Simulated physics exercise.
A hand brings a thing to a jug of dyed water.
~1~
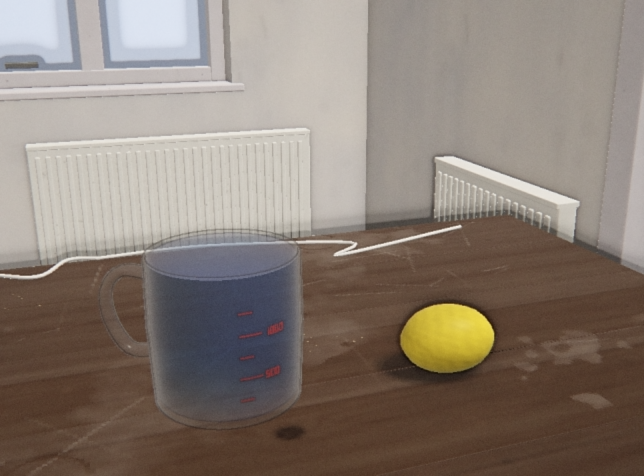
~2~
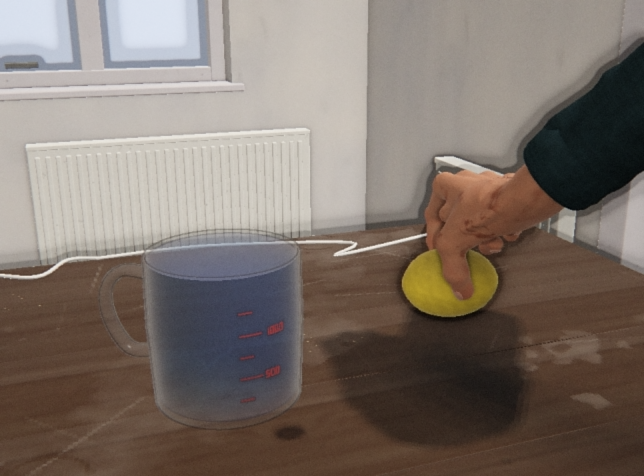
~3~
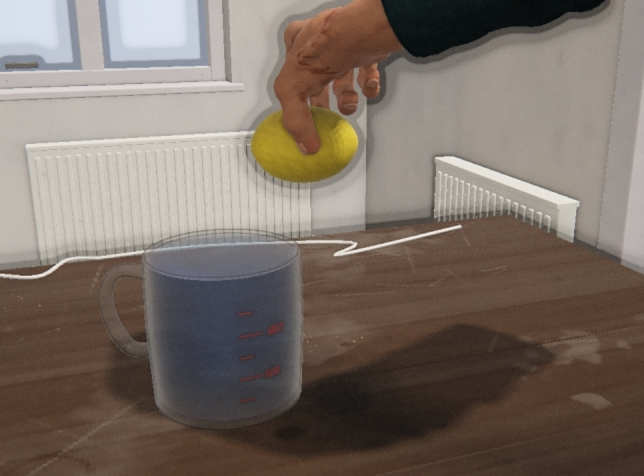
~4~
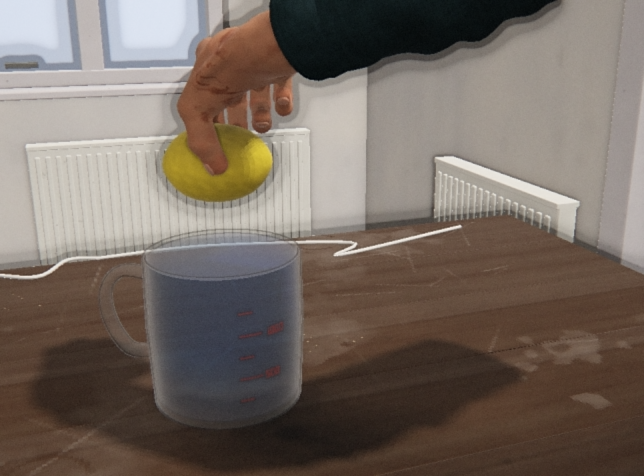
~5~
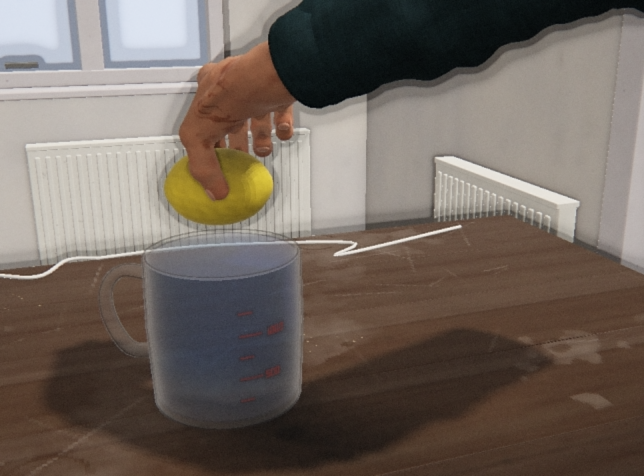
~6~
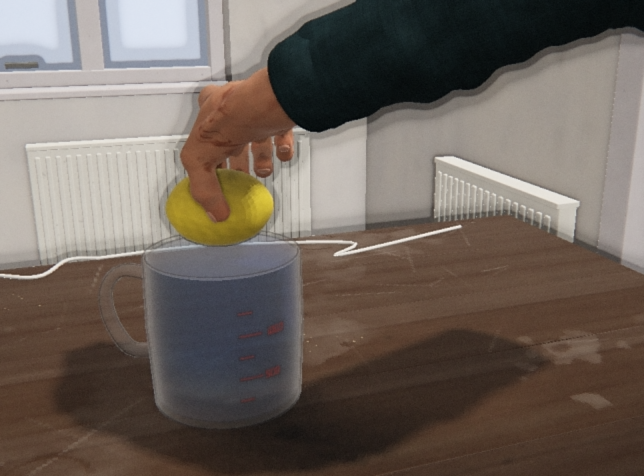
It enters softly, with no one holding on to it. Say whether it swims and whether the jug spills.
Thing: It's going to keep from going down; jug: It's going to slop over the edge.
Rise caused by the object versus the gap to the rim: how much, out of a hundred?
Close to 320 %.
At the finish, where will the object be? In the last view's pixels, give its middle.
Its centre ends up around (223, 273) in the last picture.
A moment on, the lemon enters the dyed water; the jug is full to the brim; a puddle lies round it.
Further on, the lemon comes up again; the jug is full to the brim; a puddle lies round it.
When it is over, the lemon is afloat; the jug is full to the brim; a puddle lies round it.
